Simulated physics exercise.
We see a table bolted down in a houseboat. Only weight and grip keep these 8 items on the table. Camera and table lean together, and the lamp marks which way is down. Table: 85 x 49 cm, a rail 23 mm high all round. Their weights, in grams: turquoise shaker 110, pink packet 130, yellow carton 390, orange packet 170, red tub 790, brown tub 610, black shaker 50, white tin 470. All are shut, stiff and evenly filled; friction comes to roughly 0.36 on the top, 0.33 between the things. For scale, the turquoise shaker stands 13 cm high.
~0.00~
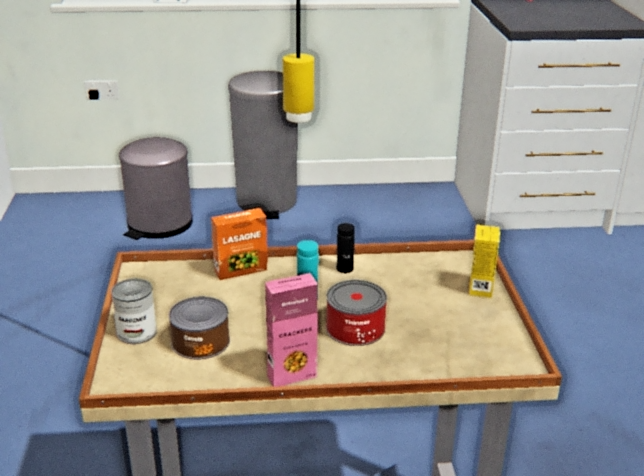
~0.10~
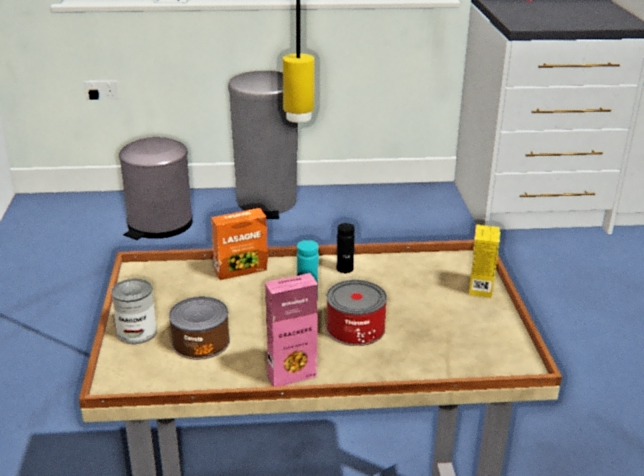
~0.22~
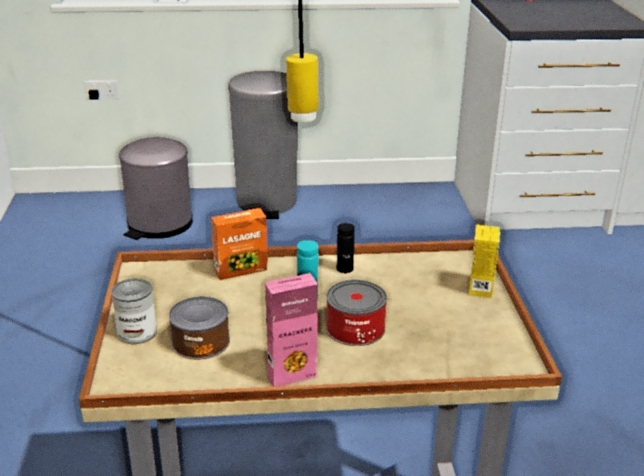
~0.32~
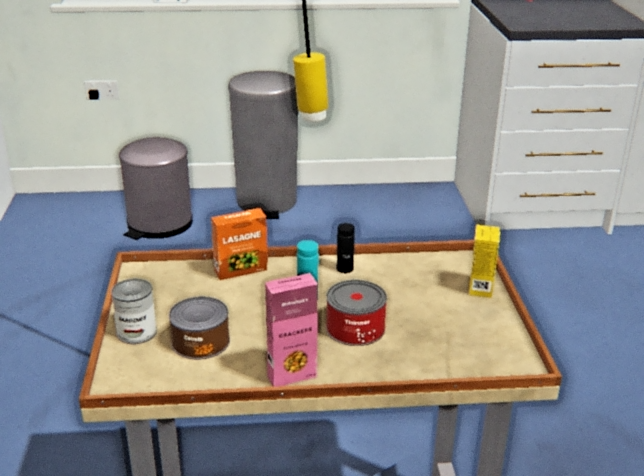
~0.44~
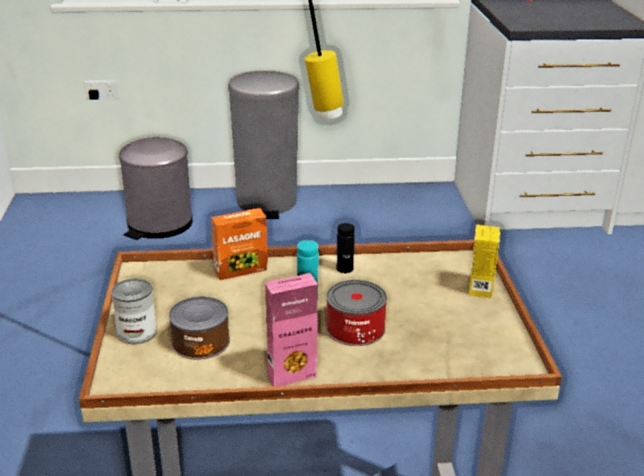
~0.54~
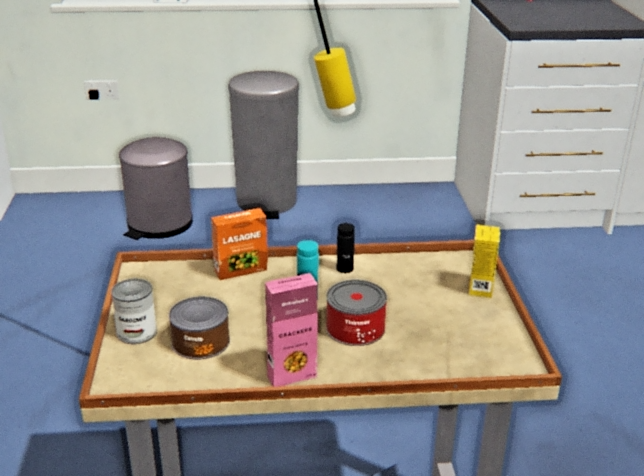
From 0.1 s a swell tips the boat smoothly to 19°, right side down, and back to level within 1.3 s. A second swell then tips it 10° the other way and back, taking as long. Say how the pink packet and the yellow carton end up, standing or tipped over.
The pink packet is still upright, the yellow carton is still upright.
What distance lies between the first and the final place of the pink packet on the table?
Some 0 cm.
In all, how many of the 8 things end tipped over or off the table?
0 of them.
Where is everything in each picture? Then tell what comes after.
In the first picture, boat level; pink packet (292, 332); yellow carton (484, 261).
In the second picture, boat level; red tub (356, 312); brown tub (200, 327).
In the third picture, heel 2°, right side down; black shaker (346, 248); white tin (134, 311).
In the fourth picture, heel 5°, right side down; turquoise shaker (308, 272); orange packet (240, 244).
In the fifth picture, heel 10°, right side down; red tub (356, 312); brown tub (200, 327).
In the sixth picture, heel 15°, right side down; pink packet (292, 332); yellow carton (484, 261).
After 1.14 s, heel 7°, right side down; turquoise shaker tipped 8° from how it sat.
After 1.44 s, boat level.
After 2.24 s, heel 8°, left side down.
At rest (3.2 s), all 8 in place, give or take 5 cm. In the last view, pink packet near (292, 332), yellow carton near (484, 261).
